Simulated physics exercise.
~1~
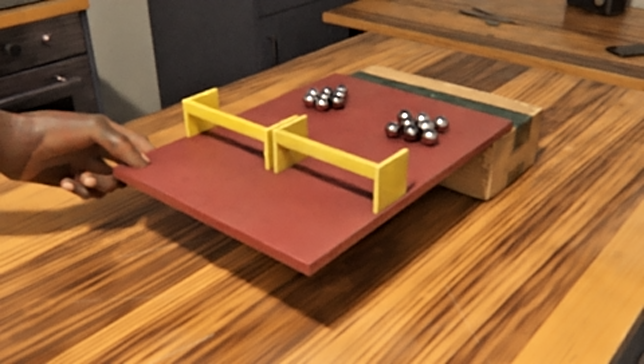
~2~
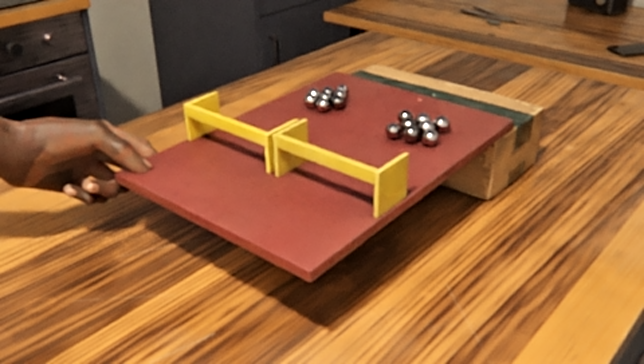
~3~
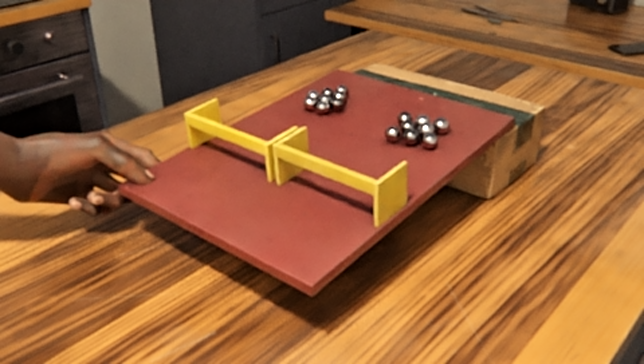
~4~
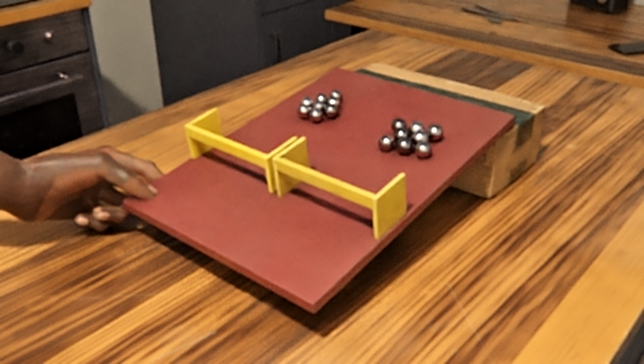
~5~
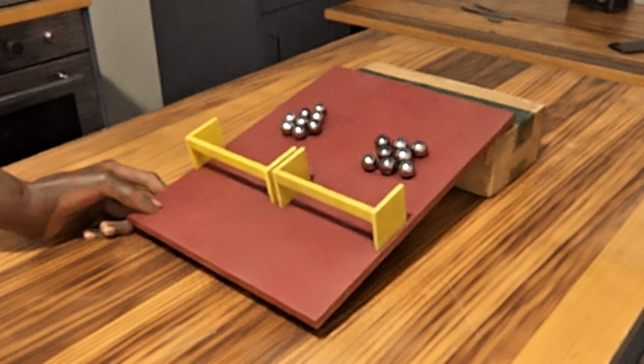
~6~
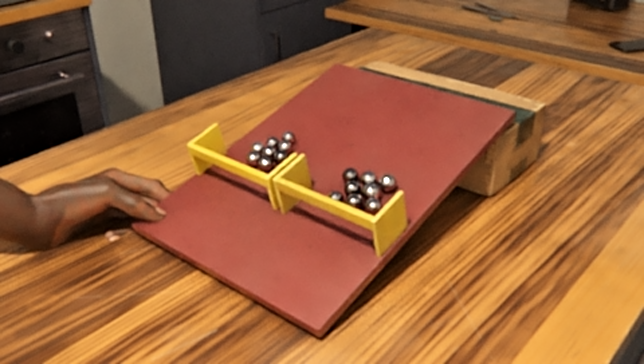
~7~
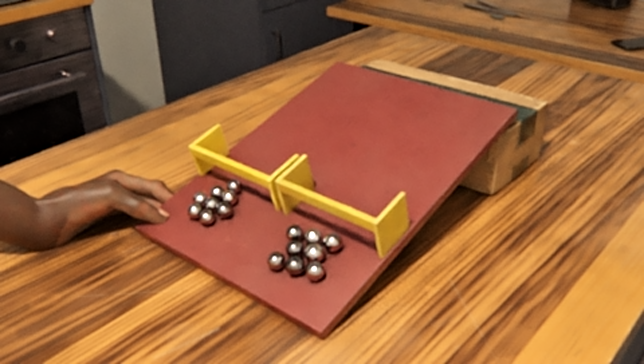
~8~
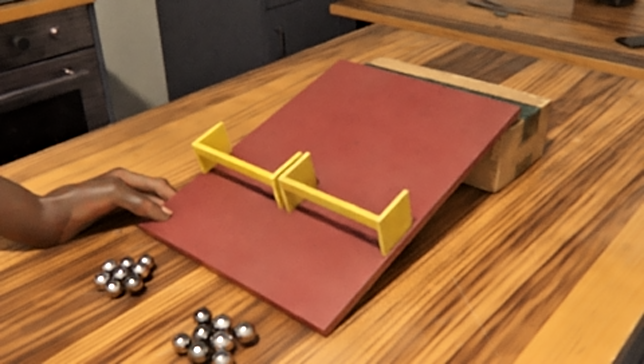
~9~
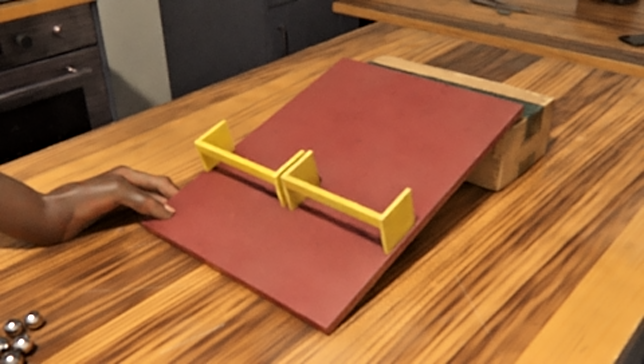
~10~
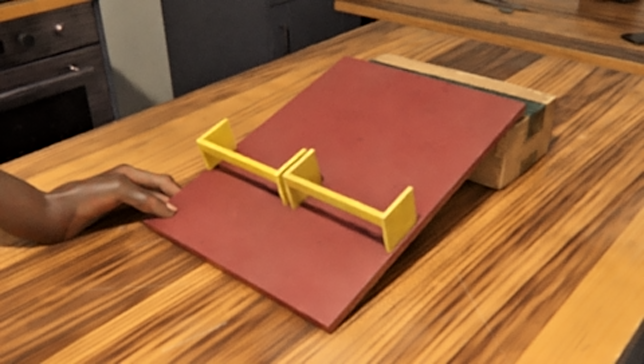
Two clusters of shiny metal balls sit near the raised end of a dark red board on a striped wooden counter, seen from above at an angle in a kitchen, with an oven at upper left. The board's far end rests on a wooden block at right, a hand holds its left edge, and two yellow gates stand across it. The hand lowers the near end to the counter, steepening the slope. Both clusters roll down, pass under the gates and off the board, then leave at lower left. The board stays tilted and empty, the hand still on it.
